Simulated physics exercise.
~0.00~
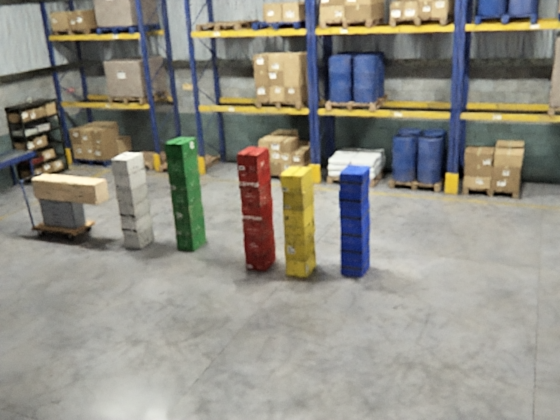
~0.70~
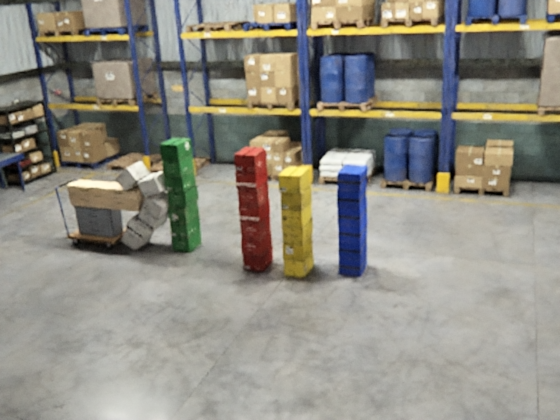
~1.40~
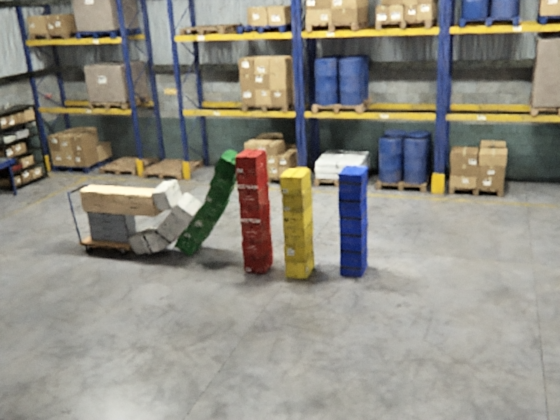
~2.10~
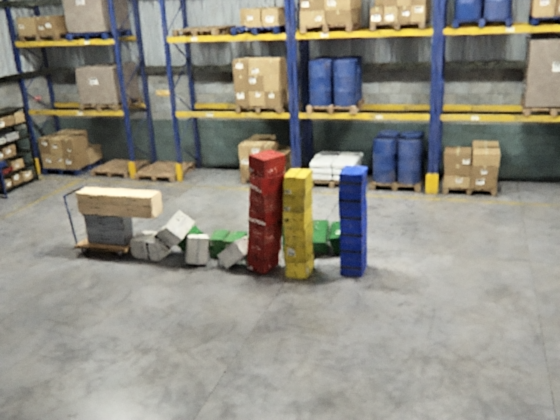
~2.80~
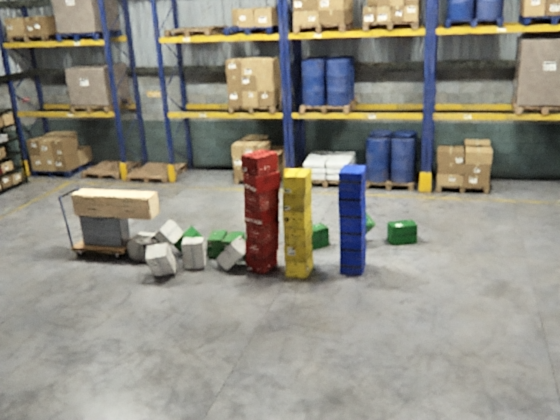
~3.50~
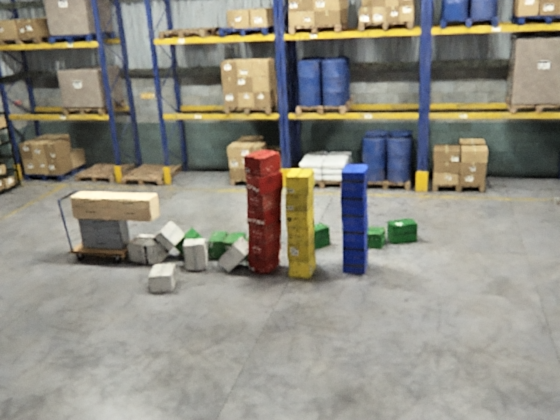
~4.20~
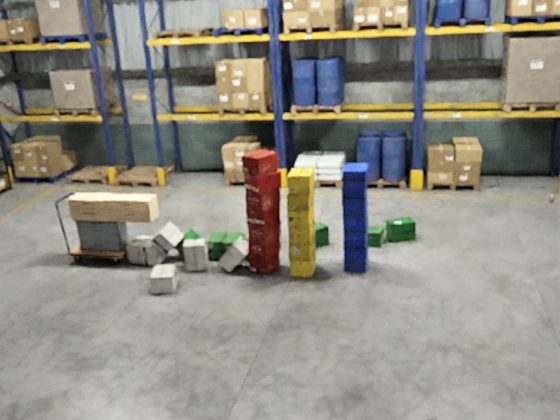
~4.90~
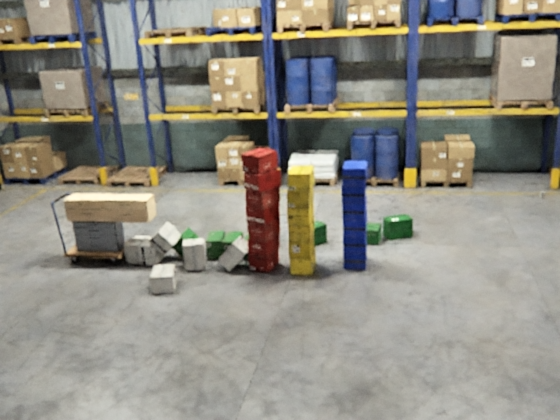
Five tall stacks of boxes, pale grey, green, red, yellow and blue from left to right, stand on the grey concrete floor of a warehouse, seen from slightly above. Behind them, blue and orange racks hold cartons and blue drums. A low trolley carrying a long light-brown box rolls in from the left and strikes the grey stack, which buckles and topples against the green one. The green stack leans right and collapses behind the red and yellow stacks, scattering its boxes. The red stack shifts slightly but stays upright, and yellow and blue remain standing beside the strewn boxes and halted trolley.
